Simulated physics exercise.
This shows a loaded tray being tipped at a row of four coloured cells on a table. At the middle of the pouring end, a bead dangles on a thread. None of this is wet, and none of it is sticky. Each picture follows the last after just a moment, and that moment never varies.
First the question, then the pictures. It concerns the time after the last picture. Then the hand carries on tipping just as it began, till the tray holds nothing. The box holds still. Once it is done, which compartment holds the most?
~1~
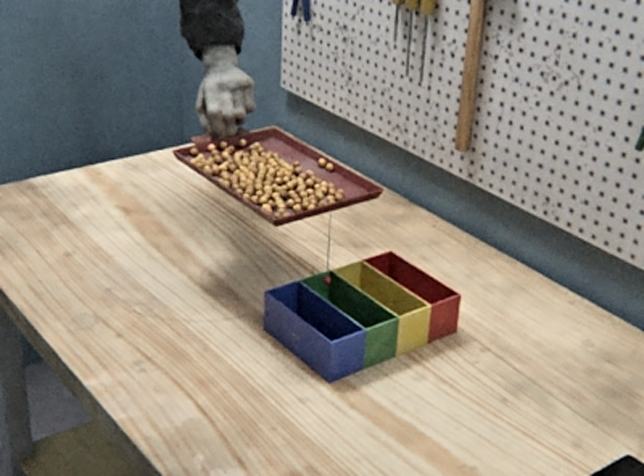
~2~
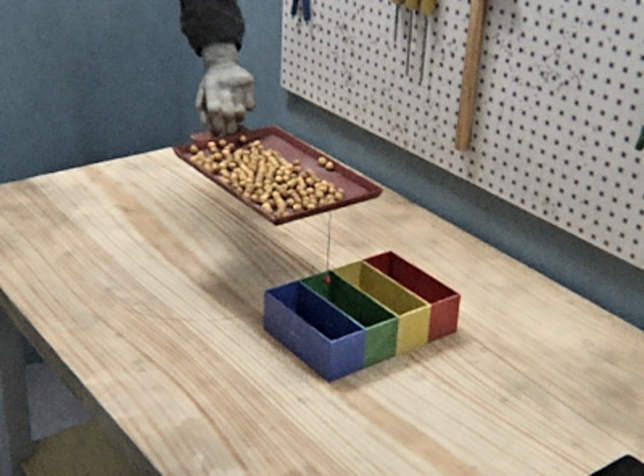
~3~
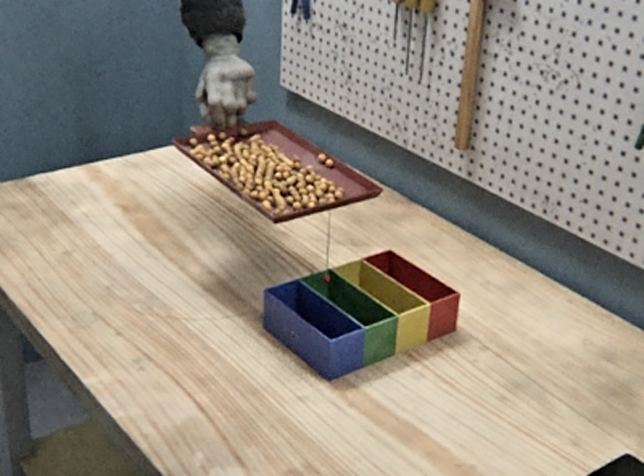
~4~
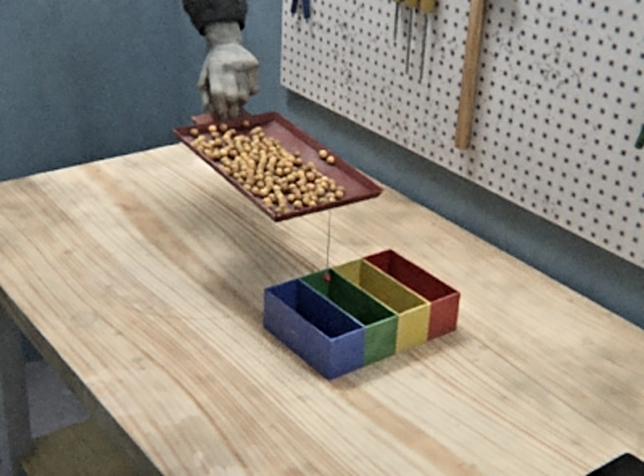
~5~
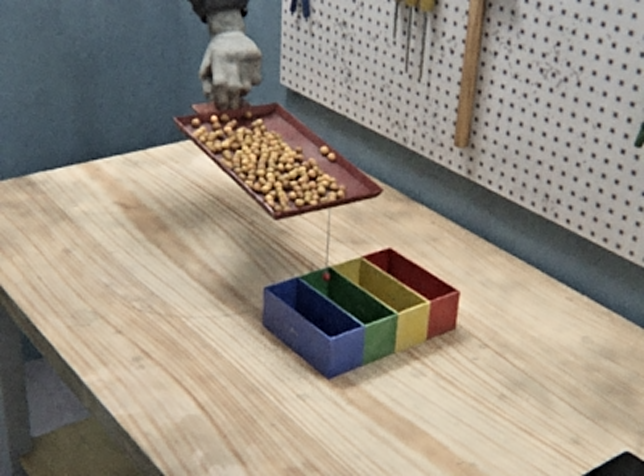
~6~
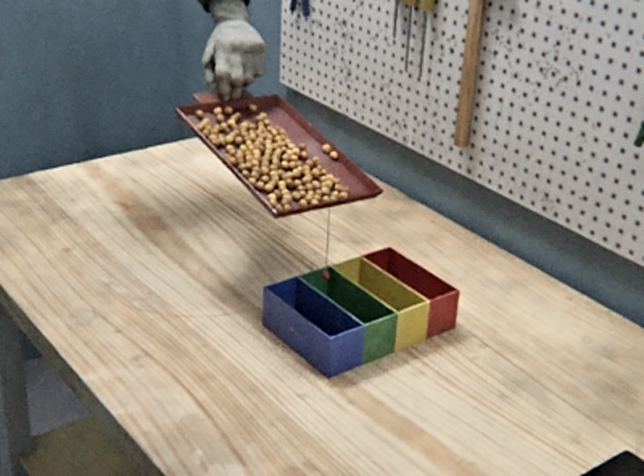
The yellow compartment holds the most.
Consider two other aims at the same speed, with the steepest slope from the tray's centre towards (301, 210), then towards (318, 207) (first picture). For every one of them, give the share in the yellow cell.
I'd say roughly 0 percent with the first slope, 20 percent with the other.
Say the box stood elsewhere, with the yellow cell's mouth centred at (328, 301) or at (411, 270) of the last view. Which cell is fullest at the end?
The red one, then the green one.
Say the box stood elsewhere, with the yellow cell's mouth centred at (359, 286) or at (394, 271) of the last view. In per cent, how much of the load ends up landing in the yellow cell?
It would be near 40 per cent first and near 30 per cent second.
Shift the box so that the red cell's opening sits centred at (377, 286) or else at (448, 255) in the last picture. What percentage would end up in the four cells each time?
First 70 %, then 80 %.
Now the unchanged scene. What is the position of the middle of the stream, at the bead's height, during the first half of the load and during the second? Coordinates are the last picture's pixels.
It goes through near (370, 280) first, then near (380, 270).
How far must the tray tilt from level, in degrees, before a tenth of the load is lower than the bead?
Reading: Some 45°.
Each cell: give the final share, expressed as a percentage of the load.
Blue cell: 10 %. Green cell: 30 %. Yellow cell: 40 %. Red cell: 20 %.
Just after the last frame, tray tipped steeply; roughly half on the tray; about a tenth in the yellow cell; about a tenth in the green cell; about a tenth in the red cell; just a few in the blue cell; roughly a quarter falling or outside the box.
A moment on, tray tipped right over; roughly half in the yellow cell; roughly a quarter in the green cell; roughly a quarter in the red cell; about a tenth in the blue cell; just a few falling or outside the box.
Further on, tray tipped past a quarter turn; roughly half in the yellow cell; roughly a quarter in the green cell; roughly a quarter in the red cell; about a tenth in the blue cell; just a few falling or outside the box.
When it is over, tray tipped past a quarter turn; roughly half in the yellow cell; roughly a quarter in the green cell; roughly a quarter in the red cell; about a tenth in the blue cell; just a few outside the box.
